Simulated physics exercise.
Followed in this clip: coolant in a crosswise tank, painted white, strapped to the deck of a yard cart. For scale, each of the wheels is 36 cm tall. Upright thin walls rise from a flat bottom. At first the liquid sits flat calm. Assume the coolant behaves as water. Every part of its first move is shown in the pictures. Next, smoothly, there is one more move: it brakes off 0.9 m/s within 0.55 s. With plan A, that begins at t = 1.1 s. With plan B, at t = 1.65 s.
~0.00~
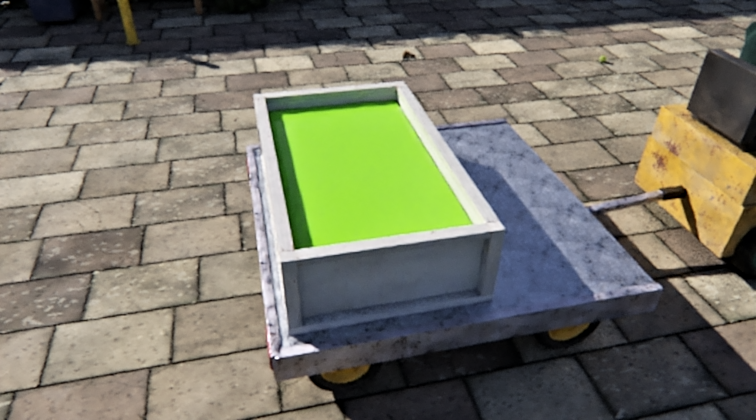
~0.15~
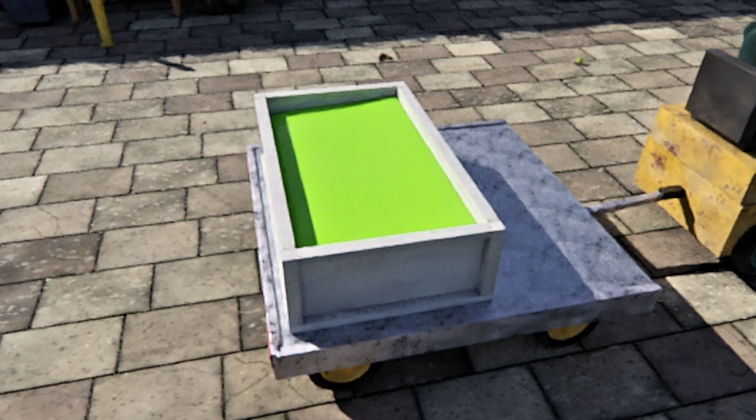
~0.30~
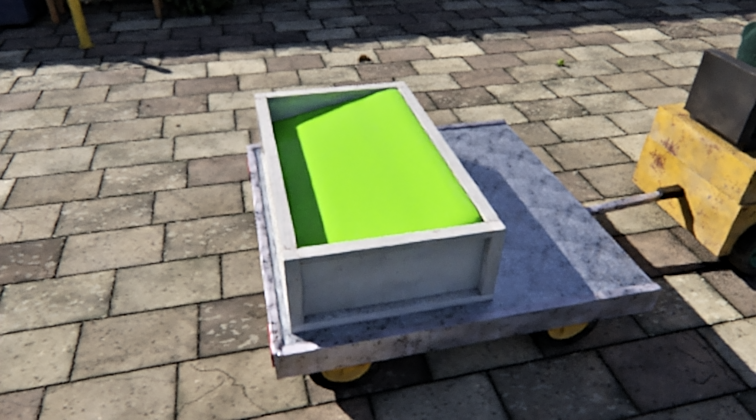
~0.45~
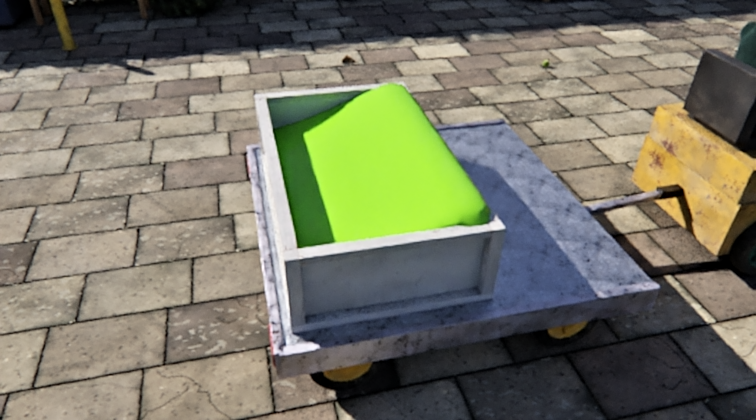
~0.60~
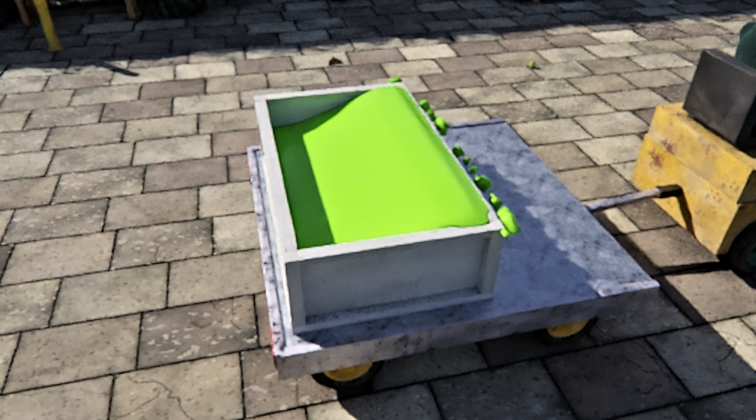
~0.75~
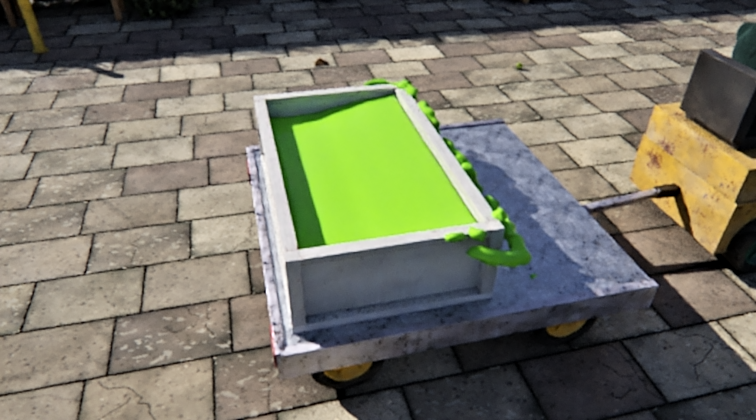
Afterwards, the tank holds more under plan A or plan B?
Under plan B it holds more.
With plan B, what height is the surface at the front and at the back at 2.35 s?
Measured: Front = 28 cm, back = 26 cm.
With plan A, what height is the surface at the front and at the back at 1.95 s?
Level, front = 26 cm; level, back = 22 cm.
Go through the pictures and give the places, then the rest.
In the first frame, level at the front (386, 105); level at the back (283, 114); still flat; the front is on the right, levels are read along the far wall; a wheel hub at (347, 371).
In the second frame, level at the front (386, 104); level at the back (284, 116); rising 2° towards the front.
In the third frame, level at the front (386, 94); level at the back (285, 124); rising 13° towards the front.
In the fourth frame, level at the front (386, 88); level at the back (286, 131); rising 20° towards the front.
In the fifth frame, level at the front (385, 92); level at the back (285, 132); rising 17° towards the front.
In the sixth frame, level at the front (384, 102); level at the back (284, 123); rising 7° towards the front; a wheel hub at (350, 369); coolant is coming over the front.
For plan A, By 1.95 s front 27 cm, middle 25 cm, back 22 cm above the floor; the loss stands at 12 per cent, over the front.
For plan A, By 4.64 s the loss stands at 15 per cent, over the front, 47 of 312 litres.
For plan B, By 2.35 s front 29 cm, middle 26 cm, back 27 cm above the floor; the loss stands at 5 per cent, over the front.
For plan B, By 5.18 s the loss stands at 5 per cent, over the front, 17 of 312 litres.
